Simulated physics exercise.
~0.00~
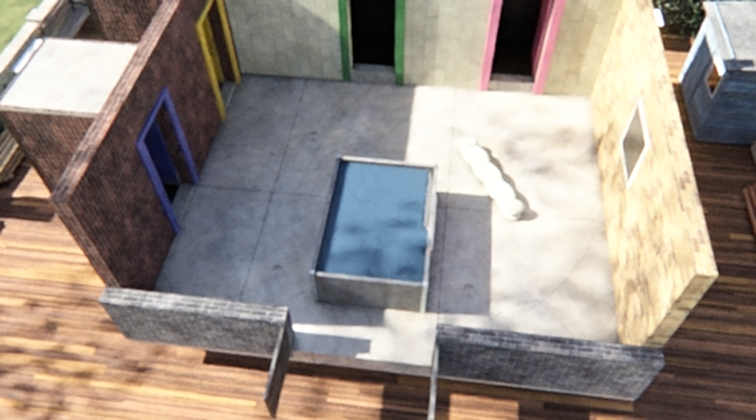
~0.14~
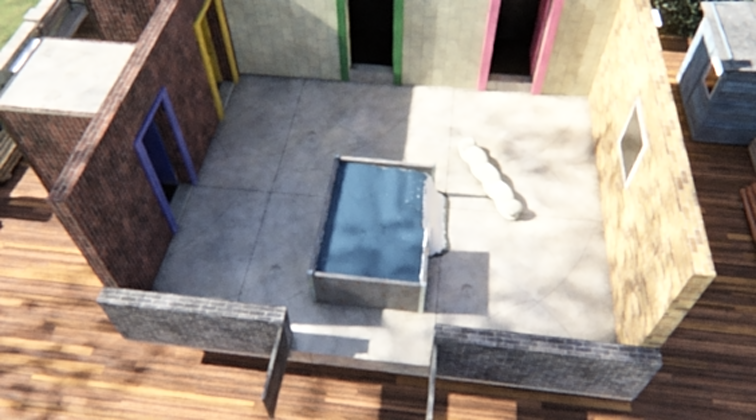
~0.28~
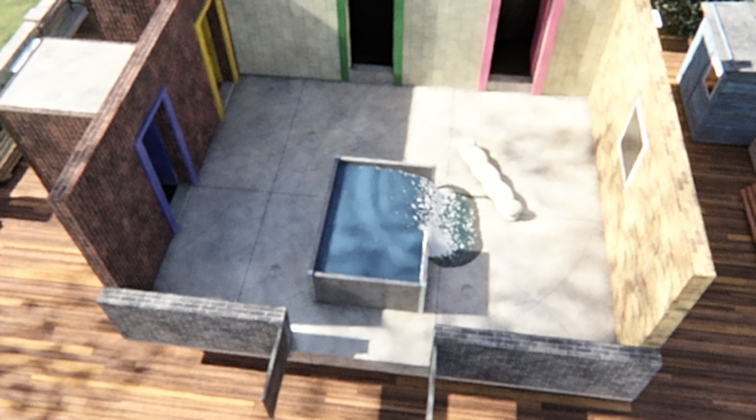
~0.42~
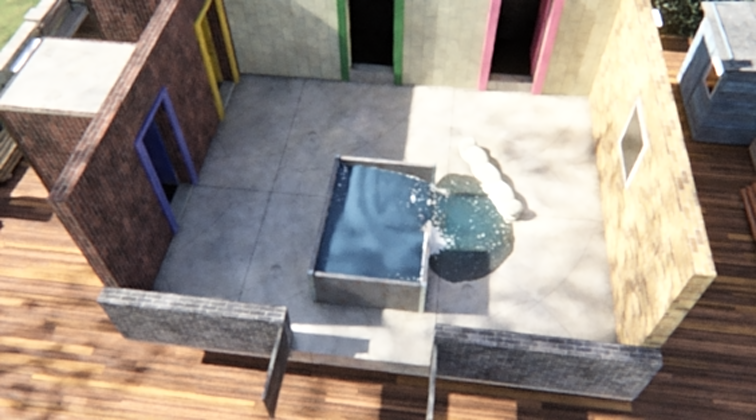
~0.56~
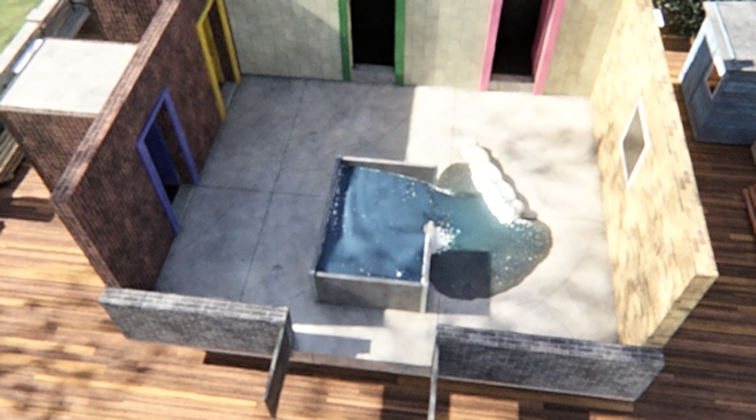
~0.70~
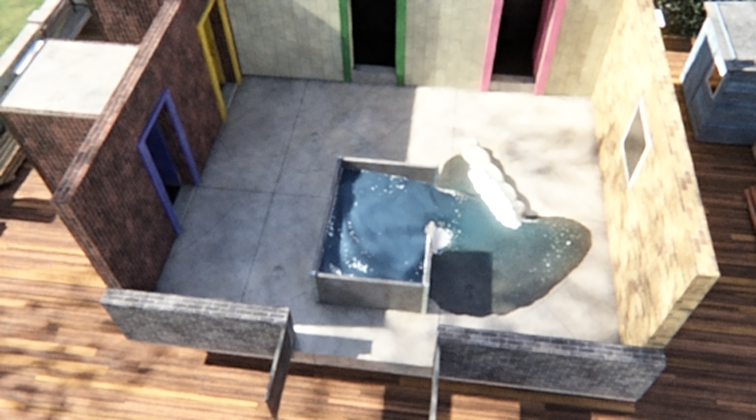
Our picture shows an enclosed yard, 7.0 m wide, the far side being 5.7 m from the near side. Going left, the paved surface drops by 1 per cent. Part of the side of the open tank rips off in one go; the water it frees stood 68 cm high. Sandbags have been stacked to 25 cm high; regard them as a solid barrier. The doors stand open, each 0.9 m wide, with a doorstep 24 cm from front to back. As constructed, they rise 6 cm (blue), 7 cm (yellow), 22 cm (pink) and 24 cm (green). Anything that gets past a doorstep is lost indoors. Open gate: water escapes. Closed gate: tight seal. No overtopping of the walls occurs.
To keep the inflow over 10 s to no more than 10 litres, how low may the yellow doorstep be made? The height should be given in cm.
No lower than about 10 cm.
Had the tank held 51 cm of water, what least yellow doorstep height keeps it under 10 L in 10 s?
You'd need a step of close to 6.5 cm.
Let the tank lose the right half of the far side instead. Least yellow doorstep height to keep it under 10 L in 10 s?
Some 17 cm.
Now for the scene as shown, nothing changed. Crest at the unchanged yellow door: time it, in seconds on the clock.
Roughly 7.5 s.
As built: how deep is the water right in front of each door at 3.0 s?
Depths in cm: Blue 0, yellow 0, pink 4, green 8.
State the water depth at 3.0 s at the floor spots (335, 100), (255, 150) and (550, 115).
Respectively 2 cm, 0 cm and 2 cm.
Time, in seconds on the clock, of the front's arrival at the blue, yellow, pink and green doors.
Arrival times - blue: 6.0 s; yellow: 4.0 s; pink: 2.6 s; green: 2.4 s.
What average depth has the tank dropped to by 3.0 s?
It averages near 26 cm.
After 1.4 s water covers 20 % of the floor, deepest (46 cm) near (499, 209); it has not reached the yellow door.
After 3.0 s water covers 45 % of the floor, deepest (30 cm) near (601, 369); it has not reached the yellow door.
After 10.0 s water covers 95 % of the floor, deepest (12 cm) near (230, 107); 11 cm at the yellow door, 49 litres in over its 7 cm doorstep.
At the yellow door as built, the water arrived by 4.2 s and peaked near 14 cm at 7.4 s.
Run again over the same 10 s with other heights there, 20 litres in over 9 cm, 3 litres over 12 cm. The limit of 10 litres is kept from about 10 cm up.
